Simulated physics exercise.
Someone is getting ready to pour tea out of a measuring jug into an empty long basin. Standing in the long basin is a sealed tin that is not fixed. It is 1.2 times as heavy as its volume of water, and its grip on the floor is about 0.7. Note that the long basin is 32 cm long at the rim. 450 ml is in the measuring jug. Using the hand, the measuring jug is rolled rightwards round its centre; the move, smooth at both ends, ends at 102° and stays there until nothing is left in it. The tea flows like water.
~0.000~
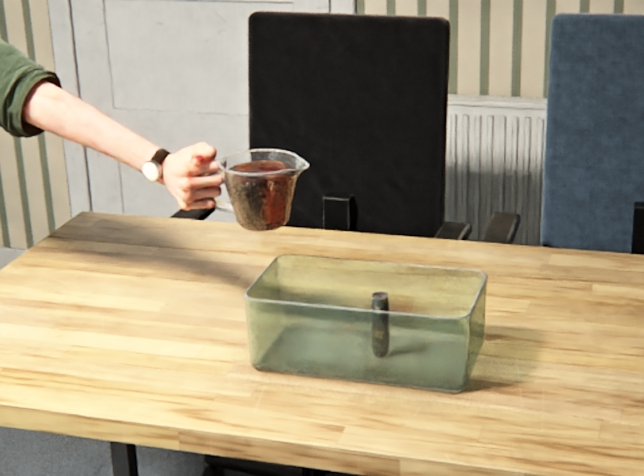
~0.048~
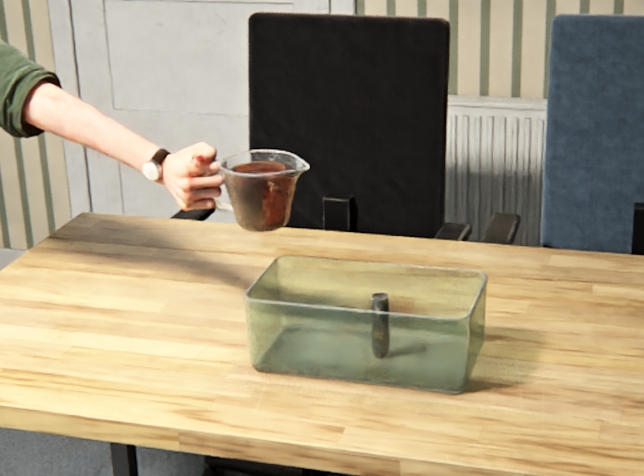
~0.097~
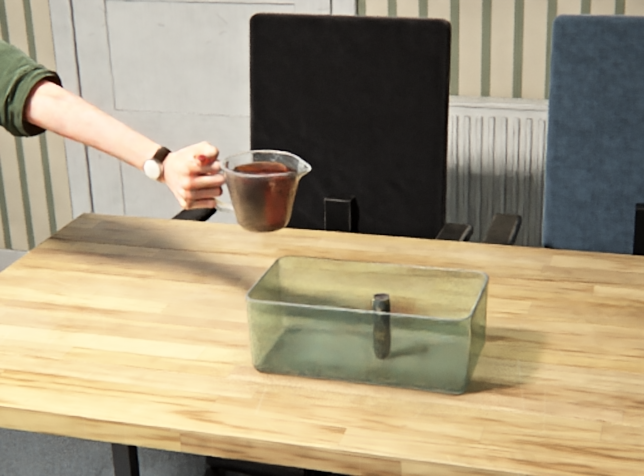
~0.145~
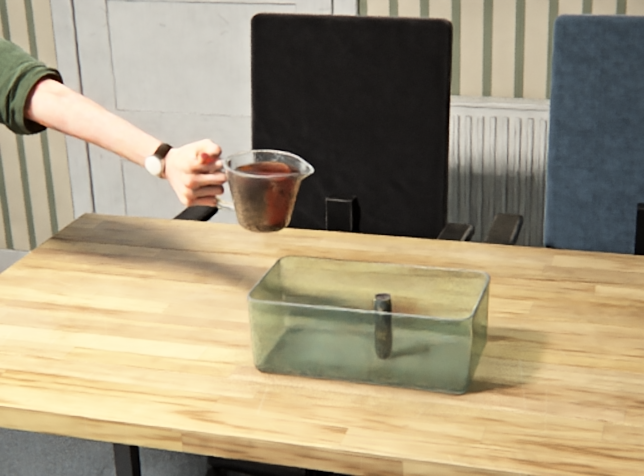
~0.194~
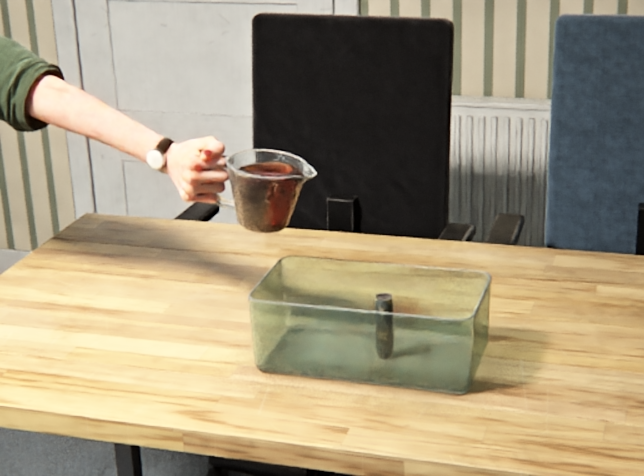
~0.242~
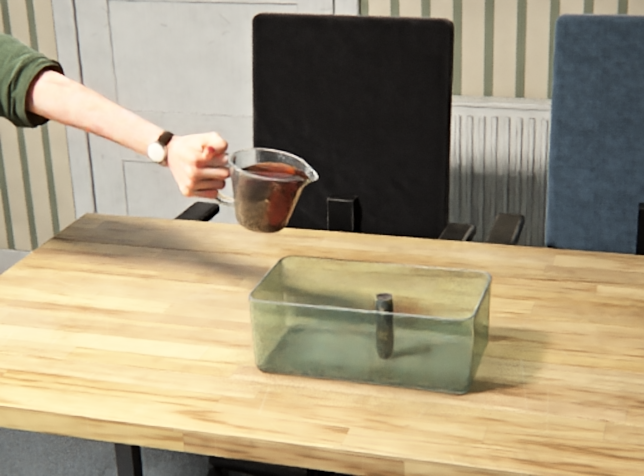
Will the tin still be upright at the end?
Yes.
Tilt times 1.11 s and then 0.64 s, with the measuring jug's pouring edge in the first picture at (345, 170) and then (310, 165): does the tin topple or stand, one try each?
Run one: It tumbles. Run two: It does not tip.
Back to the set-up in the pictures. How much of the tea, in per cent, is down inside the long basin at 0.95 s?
It works out near 80 per cent.
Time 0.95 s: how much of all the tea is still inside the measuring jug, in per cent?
Close to 10 in a hundred.
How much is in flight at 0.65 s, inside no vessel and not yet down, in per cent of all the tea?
Roughly 24 percent.
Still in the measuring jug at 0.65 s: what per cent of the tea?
Still held: Roughly 64 % of the total.
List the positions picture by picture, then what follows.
In the first picture, tilt 0°; pouring edge (308, 166); surface from (228, 168) to (297, 172); the long basin's rim runs from (261, 276) to (478, 296); the tin's top is at (380, 298).
In the second picture, tilt 0°; pouring edge (309, 167); surface from (228, 169) to (298, 174).
In the third picture, tilt 2°; pouring edge (311, 169); surface from (230, 169) to (299, 175).
In the fourth picture, tilt 4°; pouring edge (313, 171); surface from (233, 169) to (301, 175).
In the fifth picture, tilt 8°; pouring edge (316, 174); surface from (235, 169) to (304, 175).
In the sixth picture, tilt 12°; pouring edge (318, 178); surface from (237, 170) to (308, 177).
After 0.65 s the tilt is 65° and 63 per cent is still to pour; the tin stands where it began.
After 0.95 s the tilt is 97° and 9 per cent is still to pour; the tin stands where it began.
After 1.27 s the tilt is 102° and 0 per cent is still to pour; the tin stands where it began.
After 1.61 s the tilt is 102° and 0 per cent is still to pour; the tin stands where it began.
In the end the tin stands where it began.
